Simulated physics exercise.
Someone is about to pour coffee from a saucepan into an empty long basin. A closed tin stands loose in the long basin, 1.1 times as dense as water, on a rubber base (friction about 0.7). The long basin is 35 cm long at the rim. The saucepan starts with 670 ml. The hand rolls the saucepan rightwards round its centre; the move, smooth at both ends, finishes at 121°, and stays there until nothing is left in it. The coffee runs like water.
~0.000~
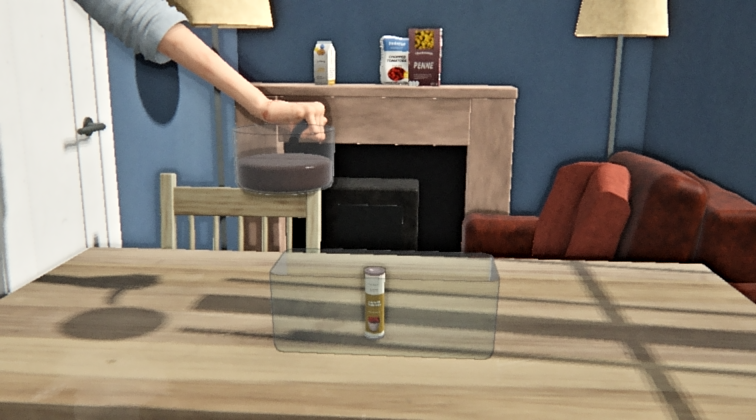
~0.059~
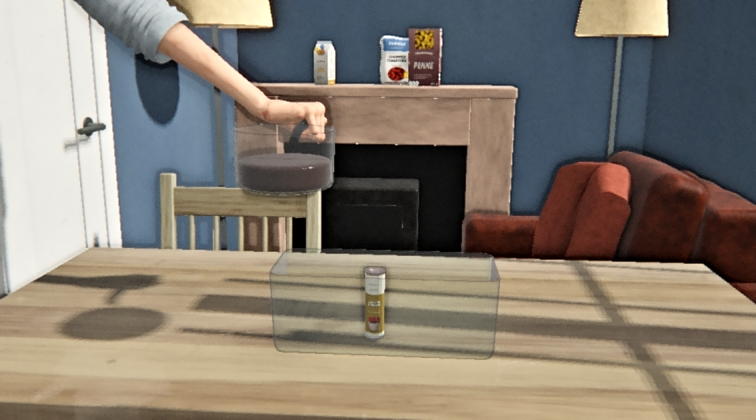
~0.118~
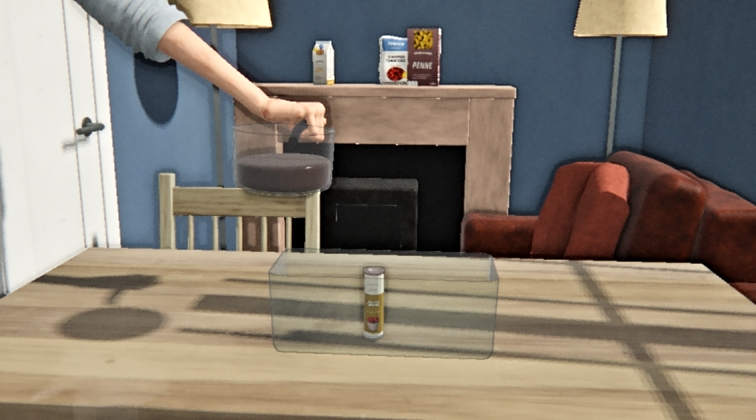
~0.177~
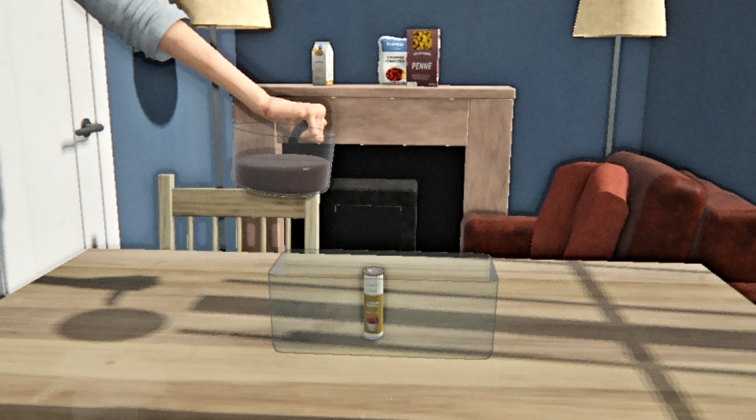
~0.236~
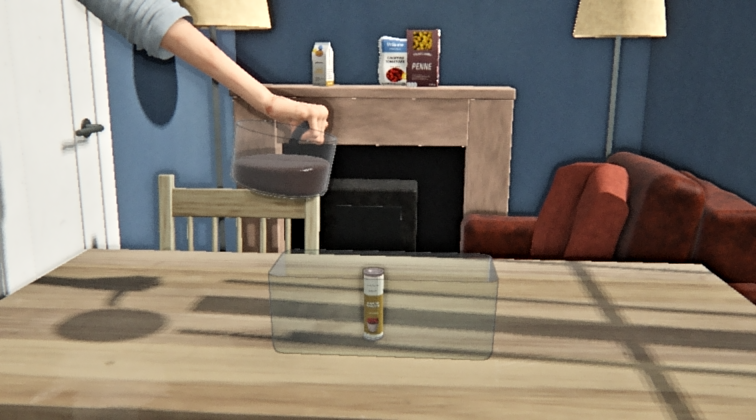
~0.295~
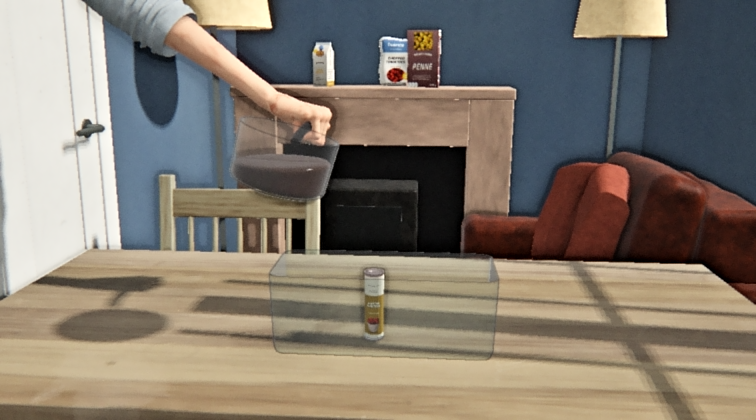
At first, a hand holds a clear saucepan of dark coffee level above a wooden table, up and to the left of a long see-through basin with a small closed tin standing inside. Then the hand gradually tilts the saucepan slightly rightwards, while the basin and tin stay still.
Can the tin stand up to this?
It keeps standing.
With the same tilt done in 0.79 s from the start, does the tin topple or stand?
The tin topples.
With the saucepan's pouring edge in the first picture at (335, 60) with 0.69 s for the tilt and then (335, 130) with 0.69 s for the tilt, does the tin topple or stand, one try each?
First it goes over; then it topples.
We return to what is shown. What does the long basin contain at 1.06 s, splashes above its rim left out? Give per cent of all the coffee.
Some 76 per cent.
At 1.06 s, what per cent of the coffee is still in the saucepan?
About 10 per cent.
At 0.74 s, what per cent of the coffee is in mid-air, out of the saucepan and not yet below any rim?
Near 30 in a hundred.
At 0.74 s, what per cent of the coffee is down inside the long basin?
Near 4 in a hundred.
Then, 0.74 s in, the tilt is 76° and 67 per cent is still to pour; the tin stands where it began.
Then, 1.06 s in, the tilt is 113° and 9 per cent is still to pour; the tin stands 1 cm from where it began.
Then, 1.40 s in, the tilt is 121° and 0 per cent is still to pour; the tin stands where it began.
Then, 1.77 s in, the tilt is 121° and 0 per cent is still to pour; the tin stands 1 cm from where it began.
Finally, the tin stands 1 cm from where it began.
